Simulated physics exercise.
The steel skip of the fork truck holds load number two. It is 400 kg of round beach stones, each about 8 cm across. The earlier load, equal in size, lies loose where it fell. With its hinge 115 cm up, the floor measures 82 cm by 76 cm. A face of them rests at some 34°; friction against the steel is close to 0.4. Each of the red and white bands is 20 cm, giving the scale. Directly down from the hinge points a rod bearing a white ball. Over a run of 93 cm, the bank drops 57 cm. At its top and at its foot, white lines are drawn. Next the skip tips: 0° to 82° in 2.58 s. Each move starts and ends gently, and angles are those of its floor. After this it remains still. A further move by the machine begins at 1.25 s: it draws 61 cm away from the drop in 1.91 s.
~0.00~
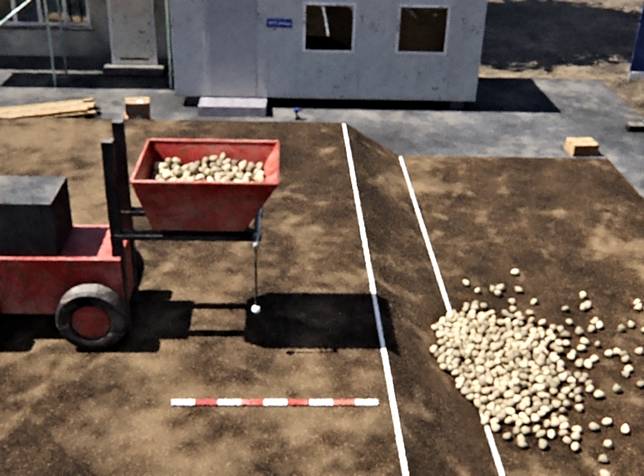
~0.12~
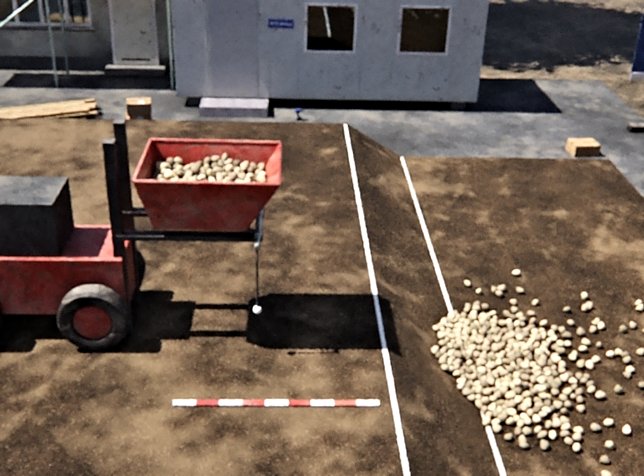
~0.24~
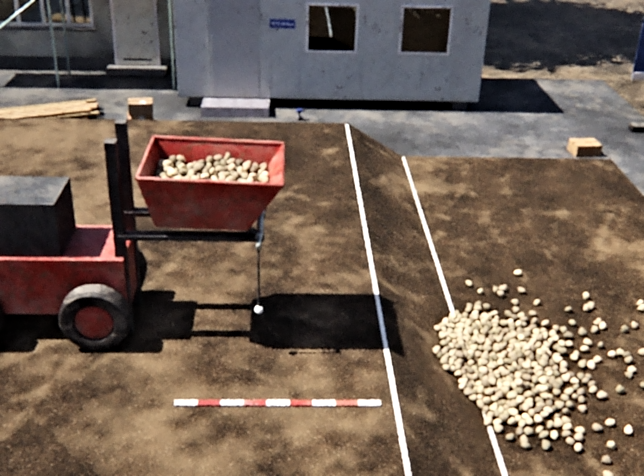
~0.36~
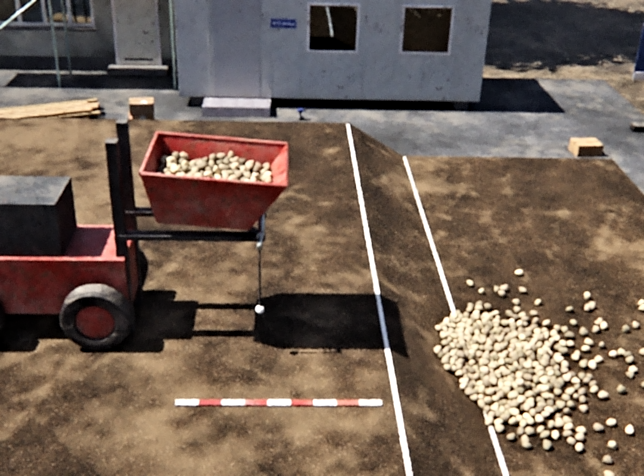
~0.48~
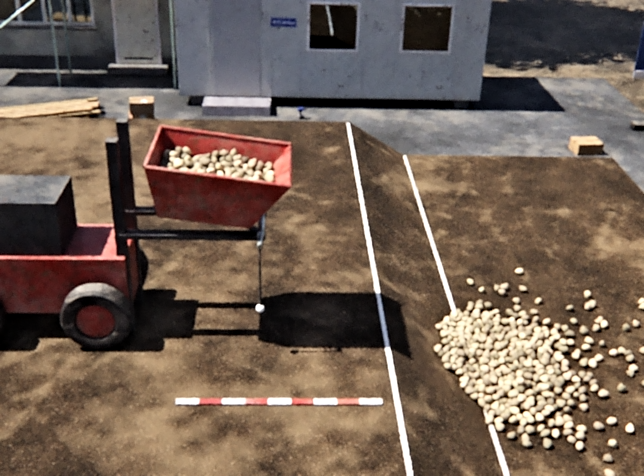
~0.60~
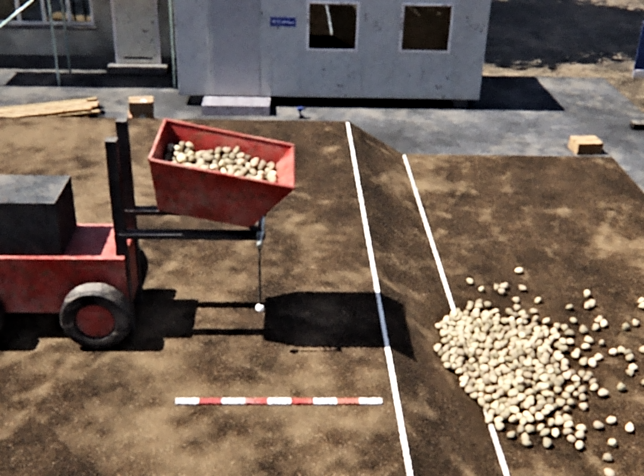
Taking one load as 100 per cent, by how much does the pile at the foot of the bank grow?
It grows by roughly 2 per cent.
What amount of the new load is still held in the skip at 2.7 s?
25 %.
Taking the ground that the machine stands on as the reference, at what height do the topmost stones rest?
It sits around 24 centimetres higher than that ground.
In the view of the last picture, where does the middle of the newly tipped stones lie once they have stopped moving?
In the last view, somewhere near (332, 316).
After 1.9 s the floor is at 69°; in per cent of one load, 97 in the skip, 17 on the top or the slope, 86 at the foot of the bank; the foremost stones are past the picture's edge.
After 2.7 s the floor is at 82°; in per cent of one load, 26 in the skip, 88 on the top or the slope, 86 at the foot of the bank; the foremost stones are past the picture's edge.
After 3.6 s the floor is at 82°; in per cent of one load, 0 in the skip, 111 on the top or the slope, 88 at the foot of the bank; the foremost stones are past the picture's edge.
After 6.2 s the floor is at 82°; in per cent of one load, 0 in the skip, 111 on the top or the slope, 88 at the foot of the bank; the foremost stones are past the picture's edge. Net gain at the foot of the bank, 2.
